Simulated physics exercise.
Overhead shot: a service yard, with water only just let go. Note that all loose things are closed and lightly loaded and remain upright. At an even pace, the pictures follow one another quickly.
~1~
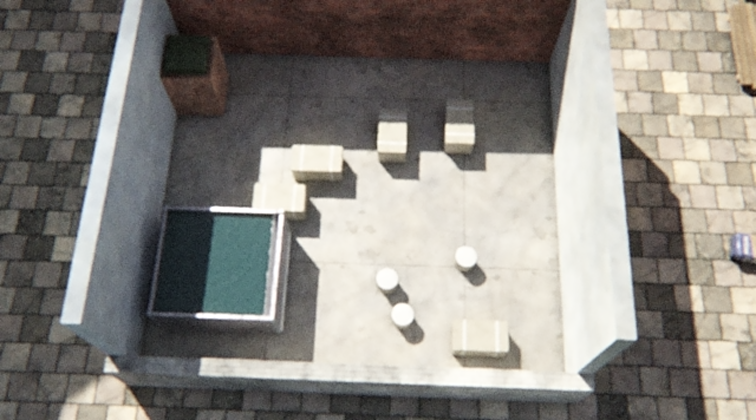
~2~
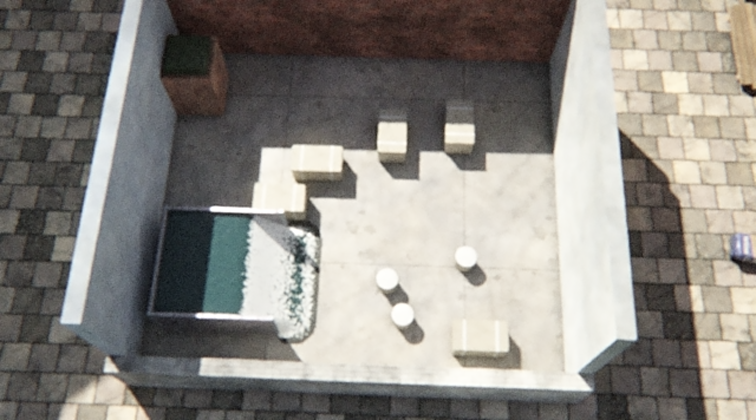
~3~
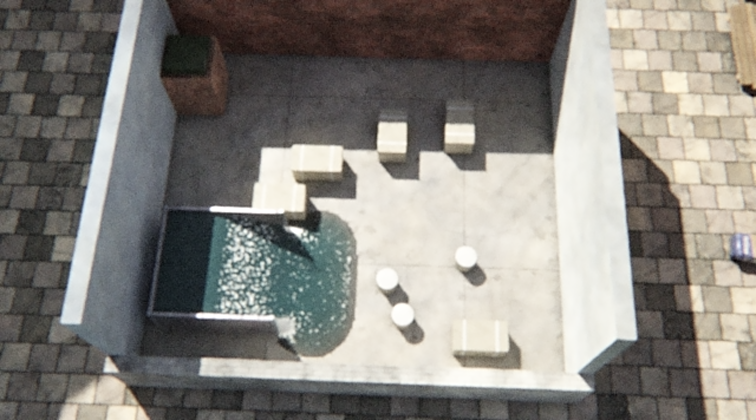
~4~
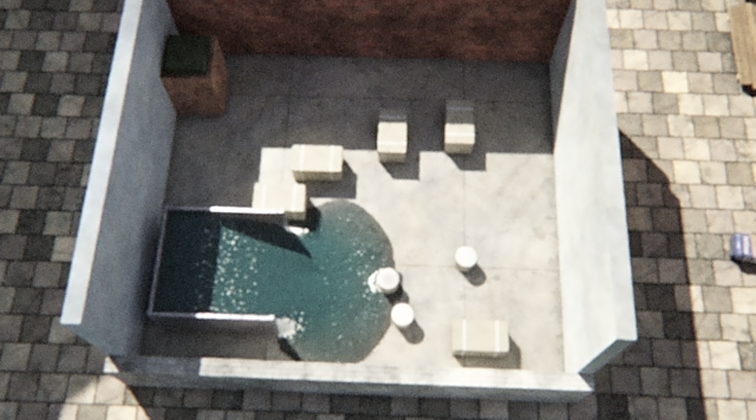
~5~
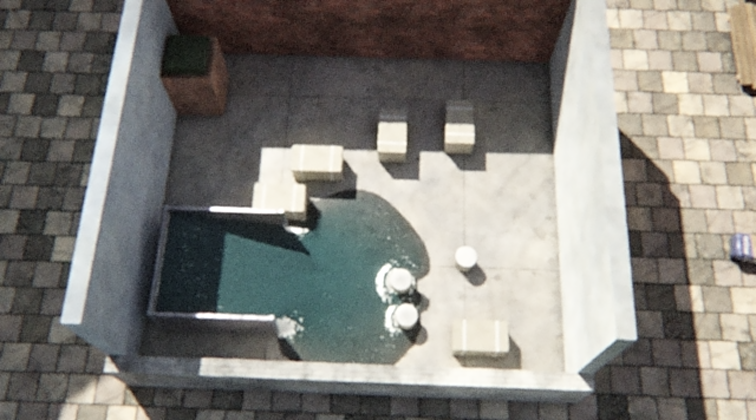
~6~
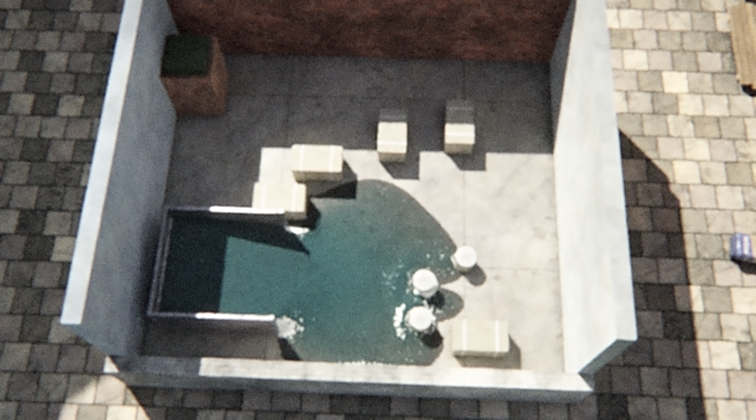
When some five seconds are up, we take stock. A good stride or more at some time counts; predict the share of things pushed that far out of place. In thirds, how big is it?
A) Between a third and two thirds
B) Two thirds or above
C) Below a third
Option B: Two thirds or above.
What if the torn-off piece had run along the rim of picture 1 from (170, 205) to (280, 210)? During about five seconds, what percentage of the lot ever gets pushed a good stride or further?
Estimate: Close to 50 per cent.
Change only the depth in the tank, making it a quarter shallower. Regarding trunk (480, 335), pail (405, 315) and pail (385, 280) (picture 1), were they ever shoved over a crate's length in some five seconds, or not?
Taking them as listed, the first reached the mark, the second reached the mark and the third reached the mark.
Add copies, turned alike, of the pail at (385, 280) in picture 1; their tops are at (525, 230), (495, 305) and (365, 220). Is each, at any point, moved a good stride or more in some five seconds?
Taking them one at a time: Gets driven off, then gets driven off, then gets driven off.
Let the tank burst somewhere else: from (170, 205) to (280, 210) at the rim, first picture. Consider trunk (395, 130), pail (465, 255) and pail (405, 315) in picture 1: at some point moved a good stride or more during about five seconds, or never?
Object by object: Covered the distance, short of it, short of it.
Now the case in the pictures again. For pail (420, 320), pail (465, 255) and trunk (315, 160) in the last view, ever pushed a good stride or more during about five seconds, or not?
Tally in given order: The full distance / the full distance / less than that.
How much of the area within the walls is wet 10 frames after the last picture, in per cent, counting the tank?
My guess is around 60 per cent.
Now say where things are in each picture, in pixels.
In the first picture, a pail at (387, 278), on the bottom; a pail at (403, 314) rests on the ground; 0 of 8 have shifted.
In the second picture, a pail at (387, 278) rests on the ground; a pail at (403, 314), on the bottom; 0 of 8 have shifted.
In the third picture, a pail at (387, 278), on the bottom; a pail at (403, 314) rests on the ground; 0 of 8 have shifted.
In the fourth picture, a pail at (388, 279) rests on the ground; a pail at (403, 314), on the bottom; 0 of 8 have shifted.
In the fifth picture, a pail at (401, 279) rests on the ground, close to its start; a pail at (407, 315), on the bottom, close to its start; 2 of 8 have shifted.
In the sixth picture, a pail at (424, 280), on the bottom, a stride from its start; a pail at (421, 318), on the bottom, close to its start; 2 of 8 have shifted.
A moment on, 2 of 8 are well off their spots; 0 afloat.
Next, 4 of 8 are well off their spots; 4 afloat.
Later, 4 of 8 are well off their spots; 3 afloat.
In the end, 6 of 8 are well off their spots, and 6 have been at some point; 2 afloat.
